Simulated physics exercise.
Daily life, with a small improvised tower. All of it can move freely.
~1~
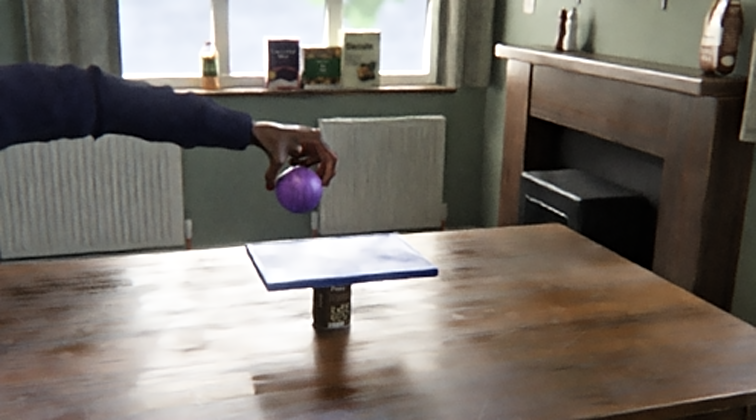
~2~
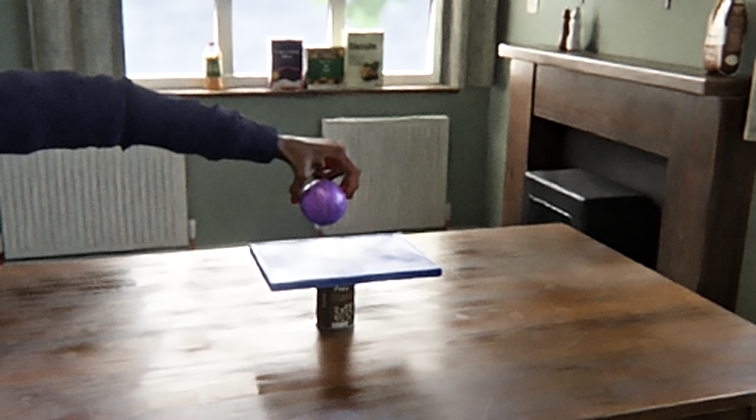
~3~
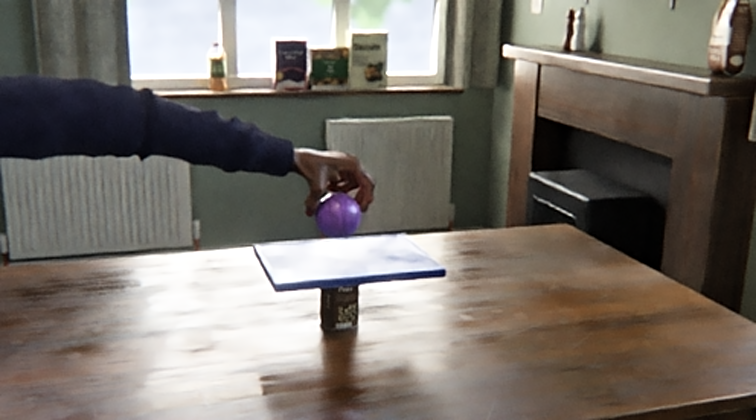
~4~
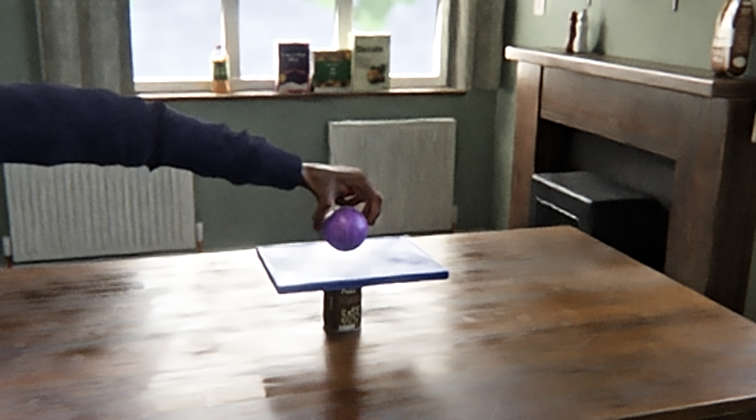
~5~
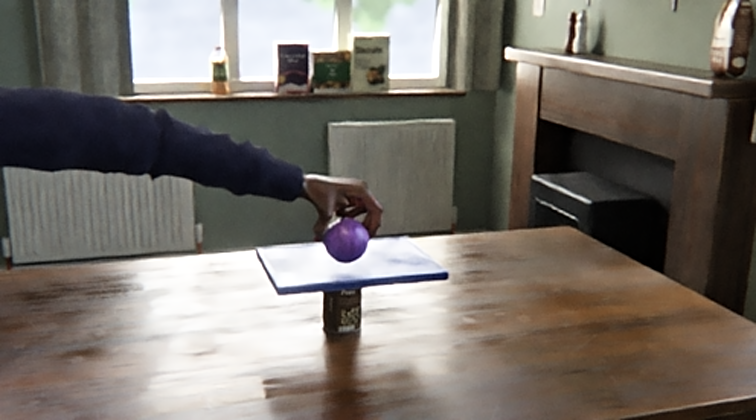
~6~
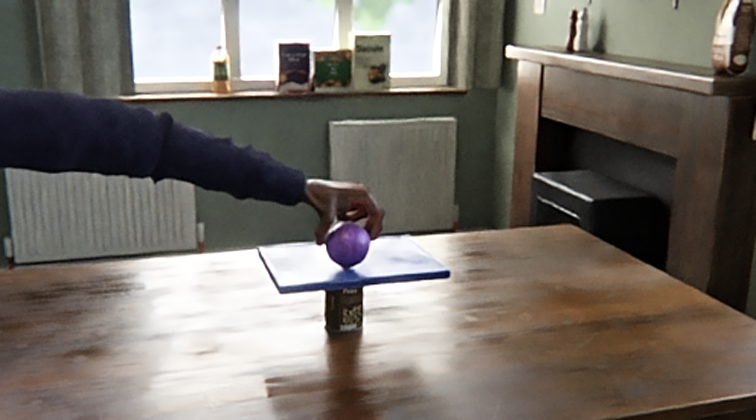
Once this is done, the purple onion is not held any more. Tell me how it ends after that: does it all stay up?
Yes.
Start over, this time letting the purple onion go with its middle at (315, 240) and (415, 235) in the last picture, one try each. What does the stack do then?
It stays steady first and tips over second.
Then, 0.20 s after the last picture, nothing has stirred.
Then, 0.40 s after the last picture, purple onion resting near (348, 245).
At rest, all 3 in place. Seen from the same camera at the end, purple onion near (348, 245). The stack keeps its balance.
